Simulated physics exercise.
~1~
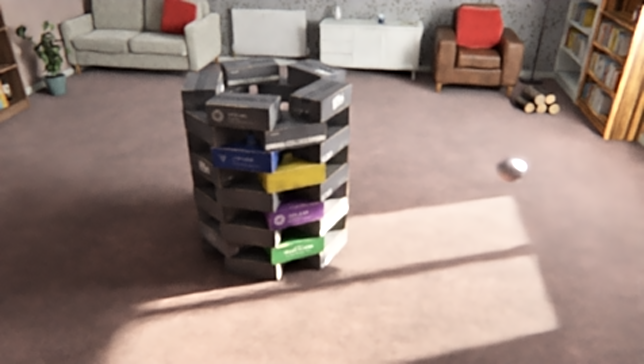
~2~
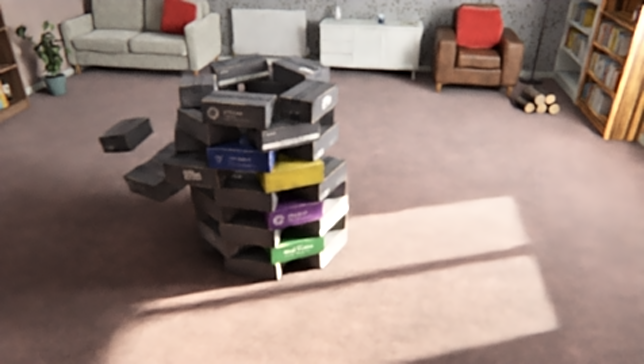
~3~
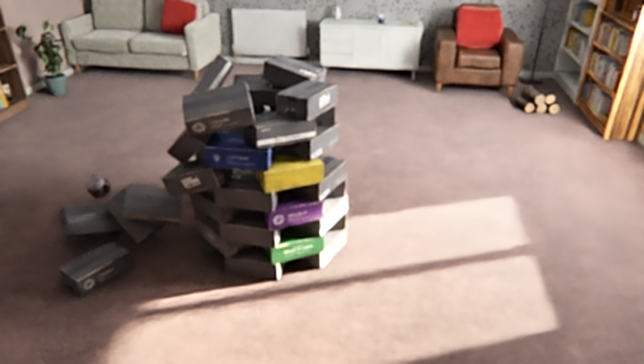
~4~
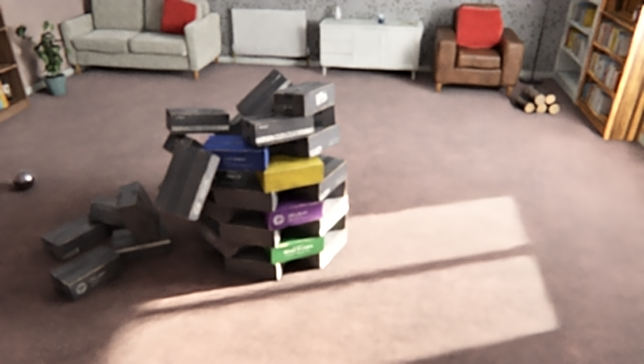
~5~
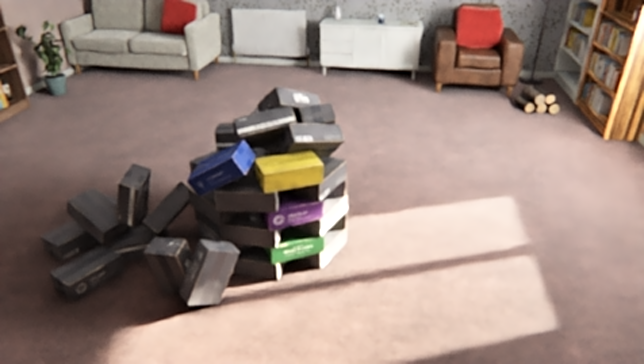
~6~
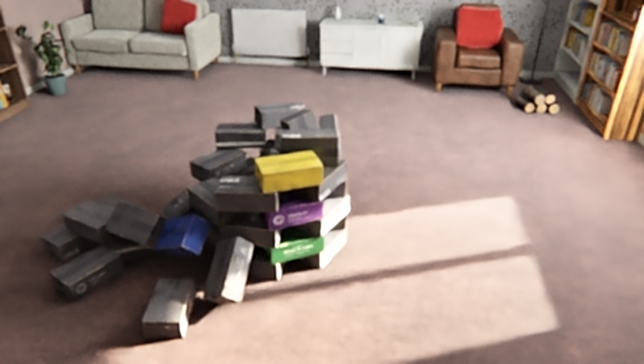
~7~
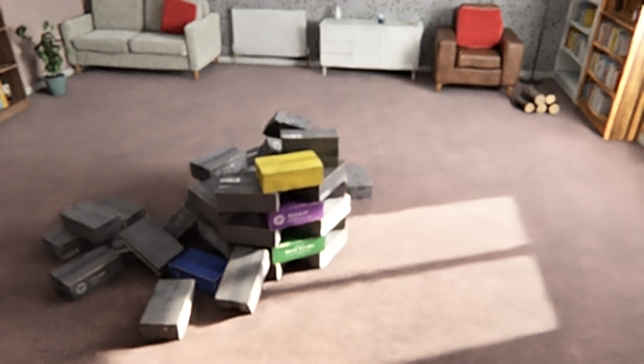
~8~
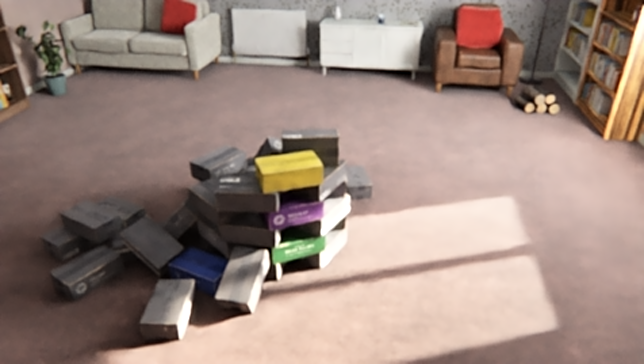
In a living room with a pale sofa, a brown armchair and bookshelves, a hollow round tower of dark boxes stands on the carpet, with blue, yellow, purple and green ones at the front. A shiny ball flies in from the right, and boxes burst out of the tower's left side. The ball rolls away to the left as the upper layers sag and tumble after them. The blue box tips, slides off and drops onto the growing heap. A few last boxes settle, leaving the yellow box perched high above the unmoved purple and green ones.
